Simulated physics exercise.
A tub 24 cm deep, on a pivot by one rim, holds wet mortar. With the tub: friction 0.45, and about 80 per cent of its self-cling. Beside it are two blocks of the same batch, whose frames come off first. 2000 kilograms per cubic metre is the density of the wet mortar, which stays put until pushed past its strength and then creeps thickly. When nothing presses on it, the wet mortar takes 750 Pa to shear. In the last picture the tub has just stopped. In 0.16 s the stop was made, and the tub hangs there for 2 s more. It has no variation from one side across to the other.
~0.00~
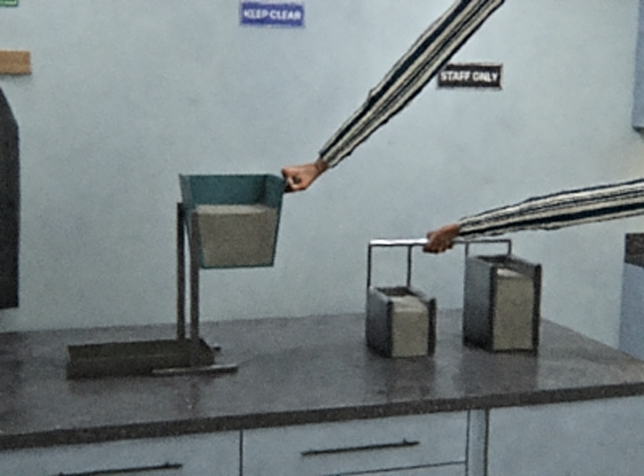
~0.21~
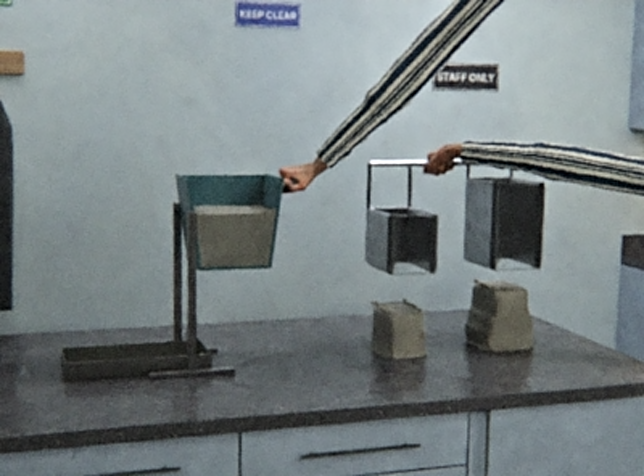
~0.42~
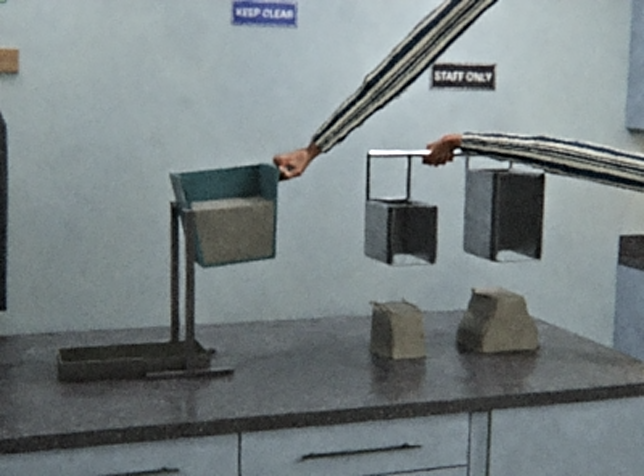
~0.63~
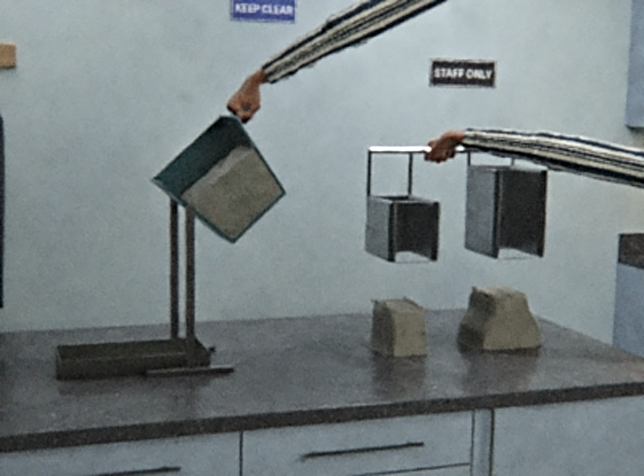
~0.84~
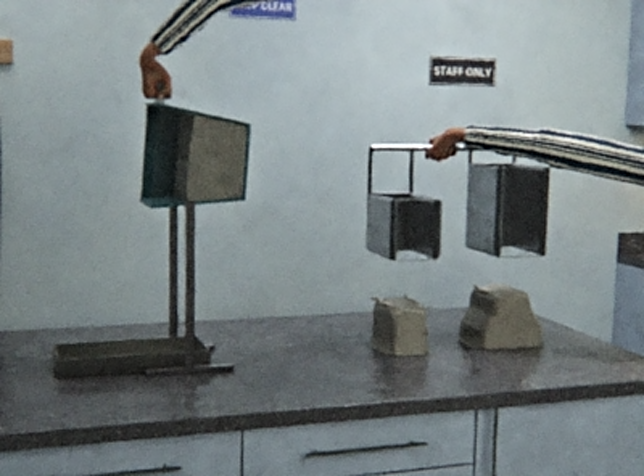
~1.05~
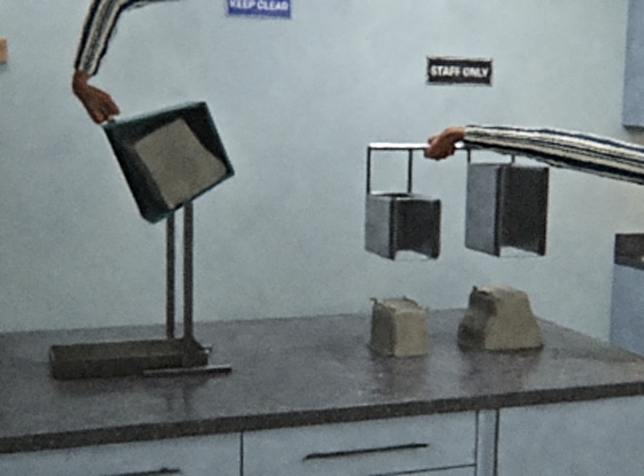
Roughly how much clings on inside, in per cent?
Roughly 0 per cent.
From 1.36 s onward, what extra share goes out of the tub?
Roughly 12 per cent of the load.
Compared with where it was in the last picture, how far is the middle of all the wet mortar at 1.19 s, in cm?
12 cm.
After 1.19 s, the tub is at 113 degrees and holds 62 %.
After 1.36 s, the tub is at 113 degrees and holds 11 %.
After 1.53 s, the tub is at 113 degrees and holds 0 %.
After 1.70 s, the tub is at 113 degrees and holds 0 %.
After 3.05 s, the tub is at 113 degrees and holds 0 %.
